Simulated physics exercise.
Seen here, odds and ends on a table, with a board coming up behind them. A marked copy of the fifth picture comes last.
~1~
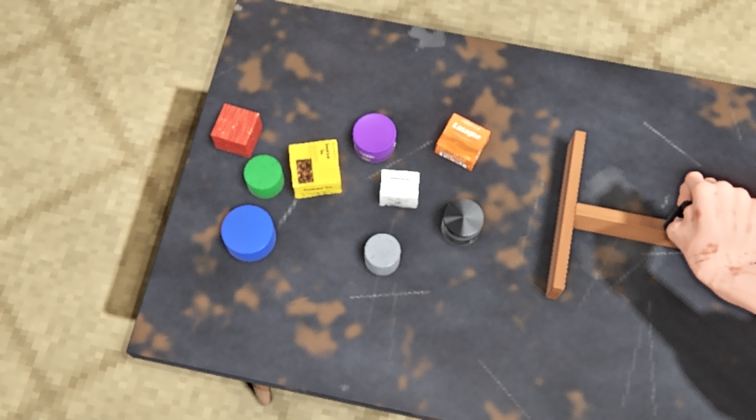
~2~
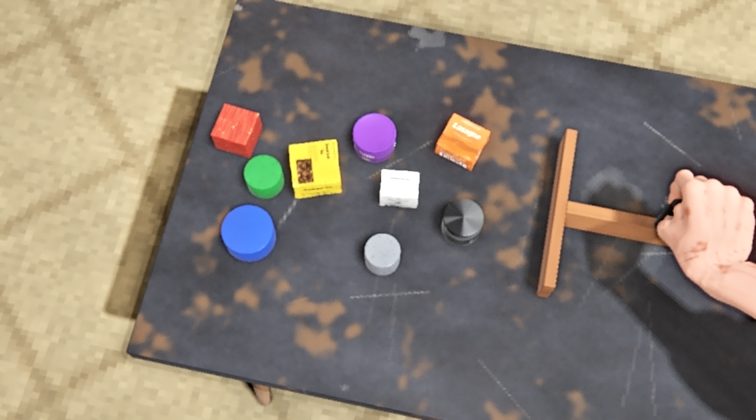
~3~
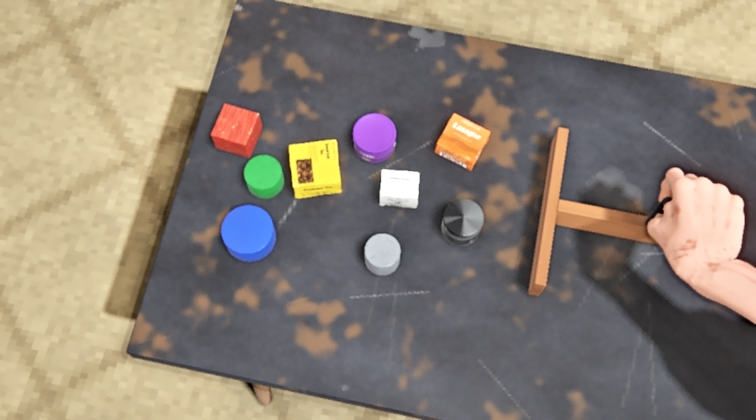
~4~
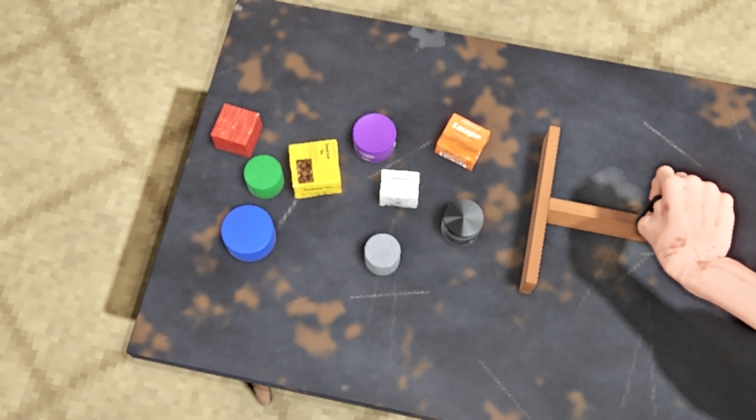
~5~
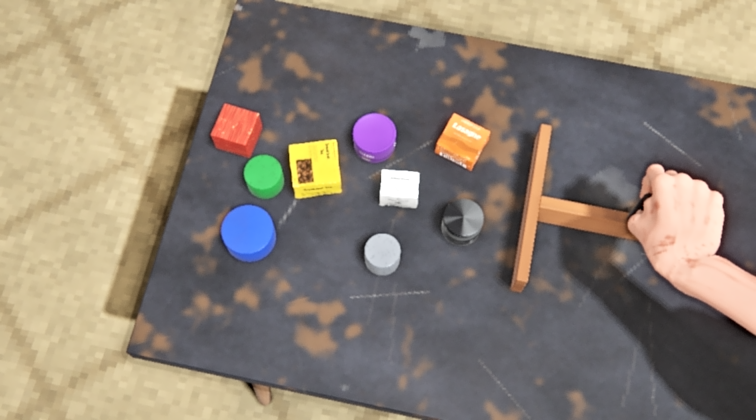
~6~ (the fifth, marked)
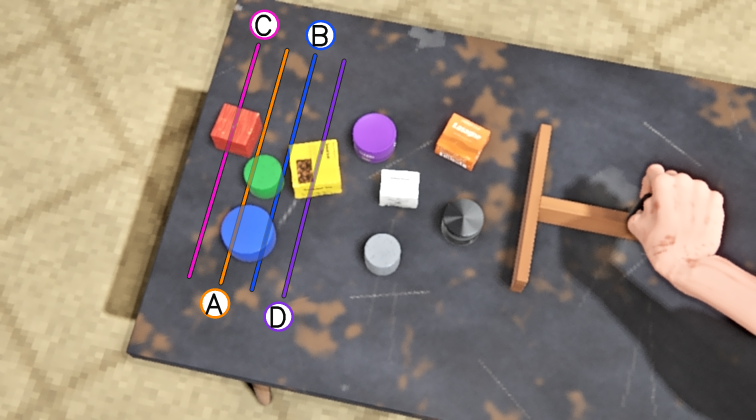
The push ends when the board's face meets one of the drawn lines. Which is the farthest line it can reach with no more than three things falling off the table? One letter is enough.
Stop at A.
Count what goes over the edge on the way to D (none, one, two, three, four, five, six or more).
The count is none.
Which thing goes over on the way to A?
The red block goes over.
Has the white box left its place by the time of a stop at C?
Yes.
On the marked copy, A at (256, 161); B at (285, 167); C at (226, 155); D at (316, 172).
Taking A. A third of the way, board (432, 180); orange packet (415, 137); black tin (401, 212).
Two thirds of the way, board (333, 161); green pot (243, 193); purple tub (280, 114).
When it is over, board (256, 146); red block over the edge; purple tub (207, 97); one fallen.
As for the rest, B is within the limit but short; C drops five; D is within the limit but short.
